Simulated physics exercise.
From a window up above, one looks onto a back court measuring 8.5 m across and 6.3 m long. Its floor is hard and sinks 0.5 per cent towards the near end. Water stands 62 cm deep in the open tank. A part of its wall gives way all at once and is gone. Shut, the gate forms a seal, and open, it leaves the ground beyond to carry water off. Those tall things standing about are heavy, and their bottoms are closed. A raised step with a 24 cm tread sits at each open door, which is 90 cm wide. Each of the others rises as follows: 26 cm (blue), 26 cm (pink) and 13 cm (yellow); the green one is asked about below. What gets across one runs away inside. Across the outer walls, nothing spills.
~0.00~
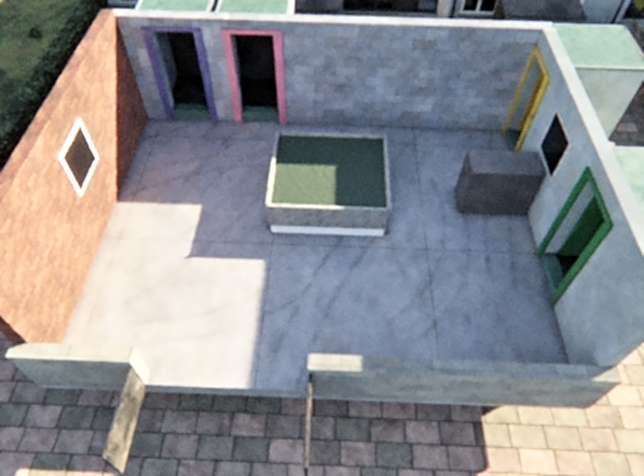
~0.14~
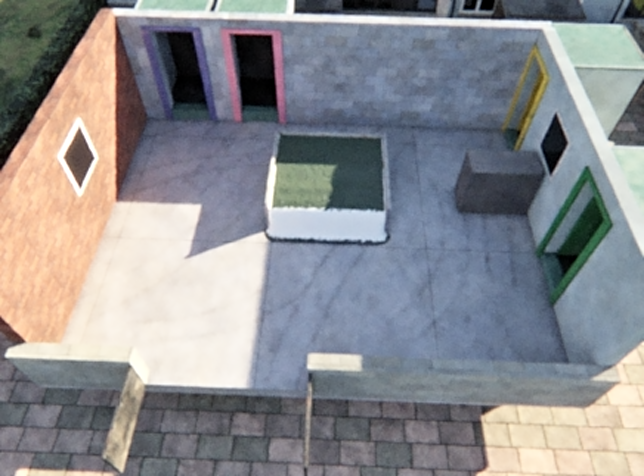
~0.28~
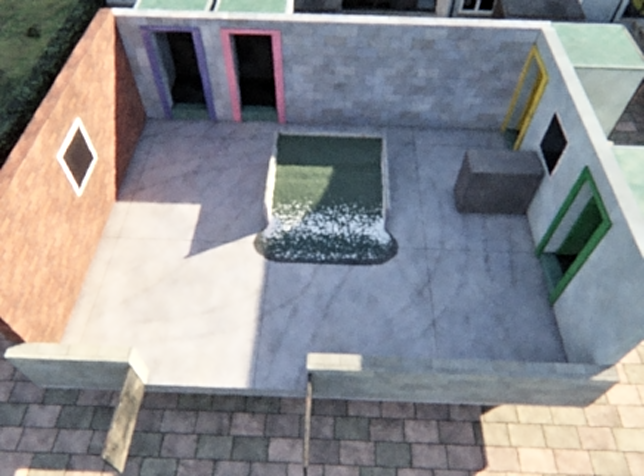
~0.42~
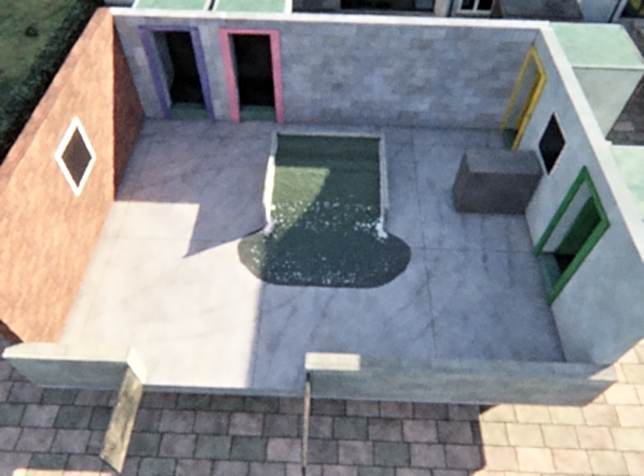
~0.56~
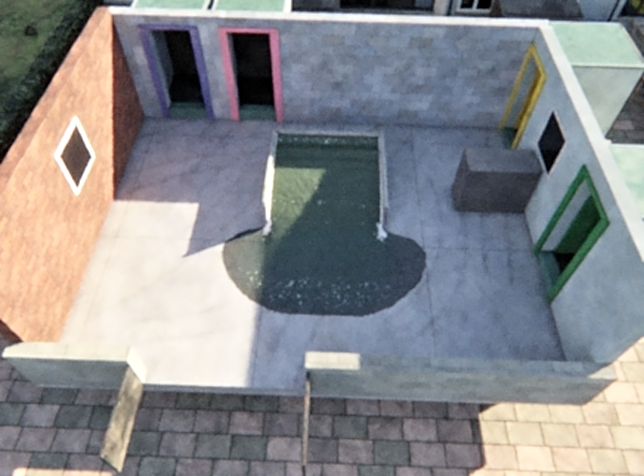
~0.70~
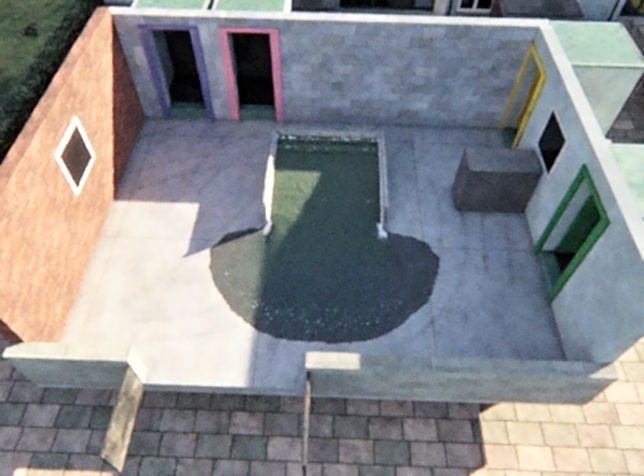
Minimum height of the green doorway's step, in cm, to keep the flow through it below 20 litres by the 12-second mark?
Roughly 7 cm.
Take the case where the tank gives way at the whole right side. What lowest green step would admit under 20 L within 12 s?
About 19 cm.
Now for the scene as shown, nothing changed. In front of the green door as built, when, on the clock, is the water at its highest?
Near 4.0 seconds.
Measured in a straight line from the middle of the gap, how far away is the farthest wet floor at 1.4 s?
Roughly 3.8 m.
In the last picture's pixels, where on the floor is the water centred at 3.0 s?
Roughly (352, 282).
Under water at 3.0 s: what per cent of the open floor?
The wet part is about 35 per cent.
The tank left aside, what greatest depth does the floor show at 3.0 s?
About 36 cm.
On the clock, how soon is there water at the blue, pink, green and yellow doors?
Arrival: Blue not within the 12 s, pink not in the 12 s, green 3.2 s, yellow 5.0 s.
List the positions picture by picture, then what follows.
The first frame shows the open tank at (330, 171) is whole and still, 62 cm deep; the green door at (567, 246) is dry.
In the second frame, the front is at (278, 239), 0.3 m from the gap at (327, 221); 0.5 m2 of floor is wet, 62 cm left at the back.
In the third frame, the gap is at (327, 223), the front 0.8 m out at (281, 259); the back of the open tank holds 62 cm.
In the fourth frame, the gap is at (325, 223), the front 1.3 m out at (274, 280); the back of the open tank holds 62 cm.
In the fifth frame, water pours out at (325, 222) and has run 1.9 m, to (284, 308); about 8 cm deep outside, 57 cm at the back.
In the sixth frame, the front is at (279, 333), 2.3 m from the gap at (325, 222); 7.2 m2 of floor is wet, 51 cm left at the back; 2.2 m in a straight line remain to the green door at (564, 243).
After 1.4 s water covers 30 % of the floor, deepest (35 cm) near (327, 375); it has not reached the green door.
After 3.0 s water covers 35 % of the floor, deepest (36 cm) near (561, 383); it has not reached the green door.
After 12.0 s water covers 80 % of the floor, deepest (8 cm) near (471, 380); 5 cm at the green door, 0 litres in over its 20 cm step.
At the green door as built, the water arrived by 3.2 s and peaked near 12 cm at 4.2 s.
Run again over the same 12 s with other heights there, 32 litres in over 6 cm, 11 litres over 8 cm. The limit of 20 litres is kept from about 7 cm up.
